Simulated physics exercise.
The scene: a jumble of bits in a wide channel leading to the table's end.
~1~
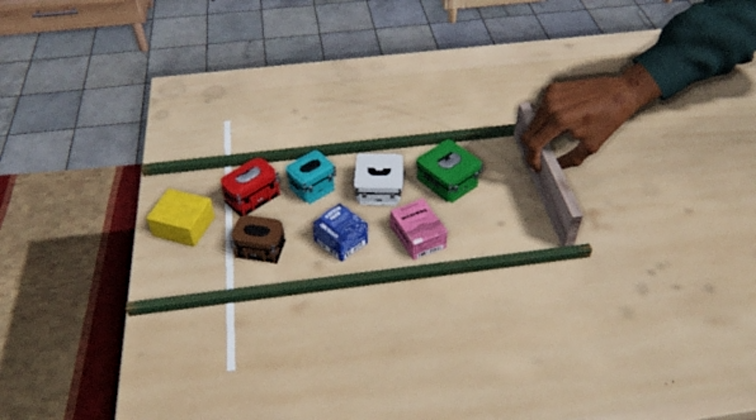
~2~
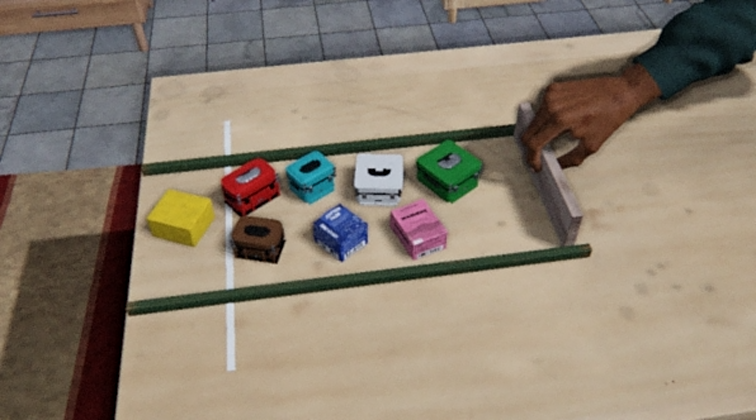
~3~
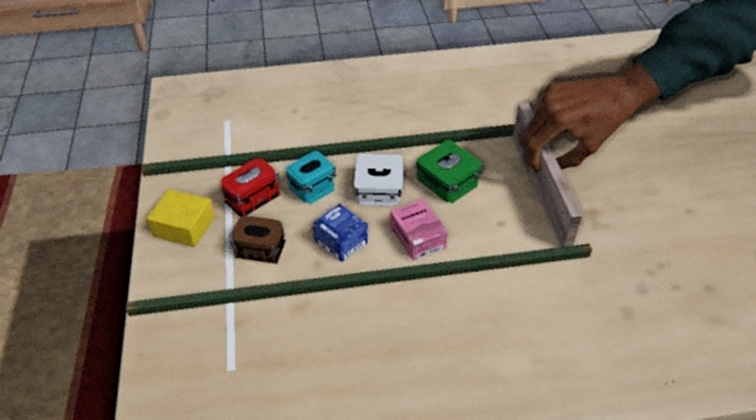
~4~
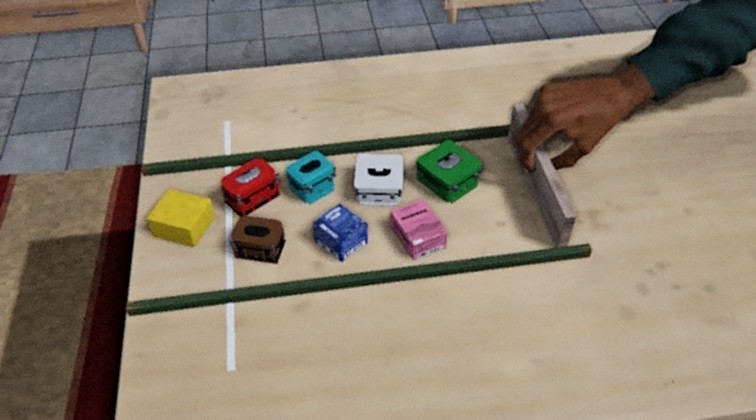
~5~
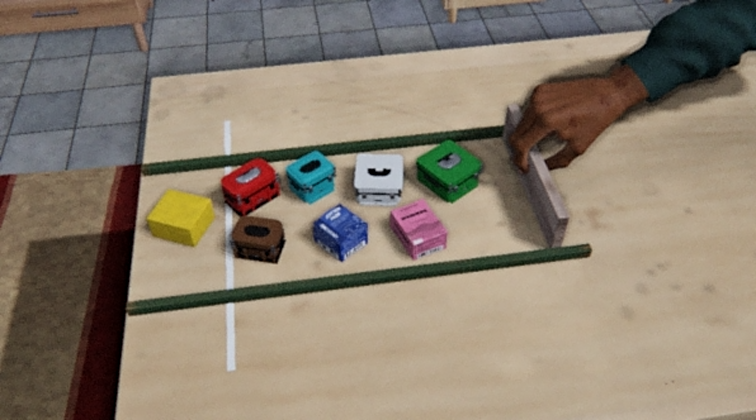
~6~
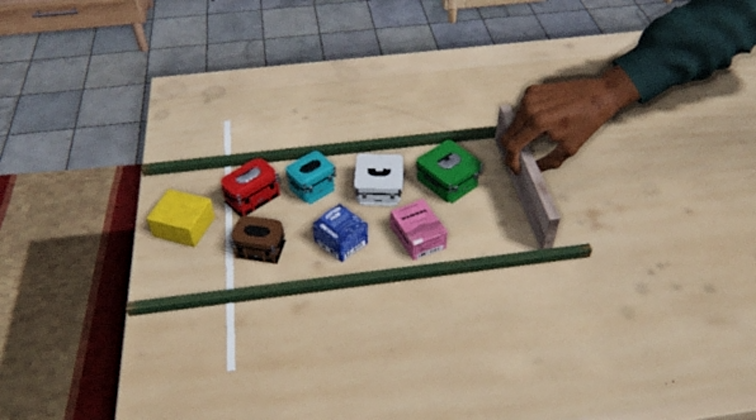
Hand holding a board upright, then sliding it slightly left between green rails towards colourful cases and a yellow block, which stay still.
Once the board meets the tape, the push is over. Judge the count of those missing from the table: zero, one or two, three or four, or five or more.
My judgement: Three or four.
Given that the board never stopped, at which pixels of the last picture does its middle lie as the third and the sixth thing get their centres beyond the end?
At (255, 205) for the third, at (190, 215) for the sixth.
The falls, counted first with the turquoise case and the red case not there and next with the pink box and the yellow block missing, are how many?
Try 1: 2; try 2: 2.
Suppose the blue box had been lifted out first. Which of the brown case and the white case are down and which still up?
Looking at the two, the brown case stays up top and the white case stays up top.
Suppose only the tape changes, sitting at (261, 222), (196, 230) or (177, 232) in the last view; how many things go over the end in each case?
It would be 1, then 5, then 6.
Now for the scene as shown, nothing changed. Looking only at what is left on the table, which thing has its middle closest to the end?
The white case.
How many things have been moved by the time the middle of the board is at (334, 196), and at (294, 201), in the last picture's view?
At that stage 8; at the next, 8.
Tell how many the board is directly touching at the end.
Number: 2.
Soon after, none off yet; yellow block at rest near (182, 218); red case displaced a little near (234, 190); brown case at rest near (259, 240).
In the end, the number that fall off is three or four; gone, turquoise case, brown case, red case and yellow block.
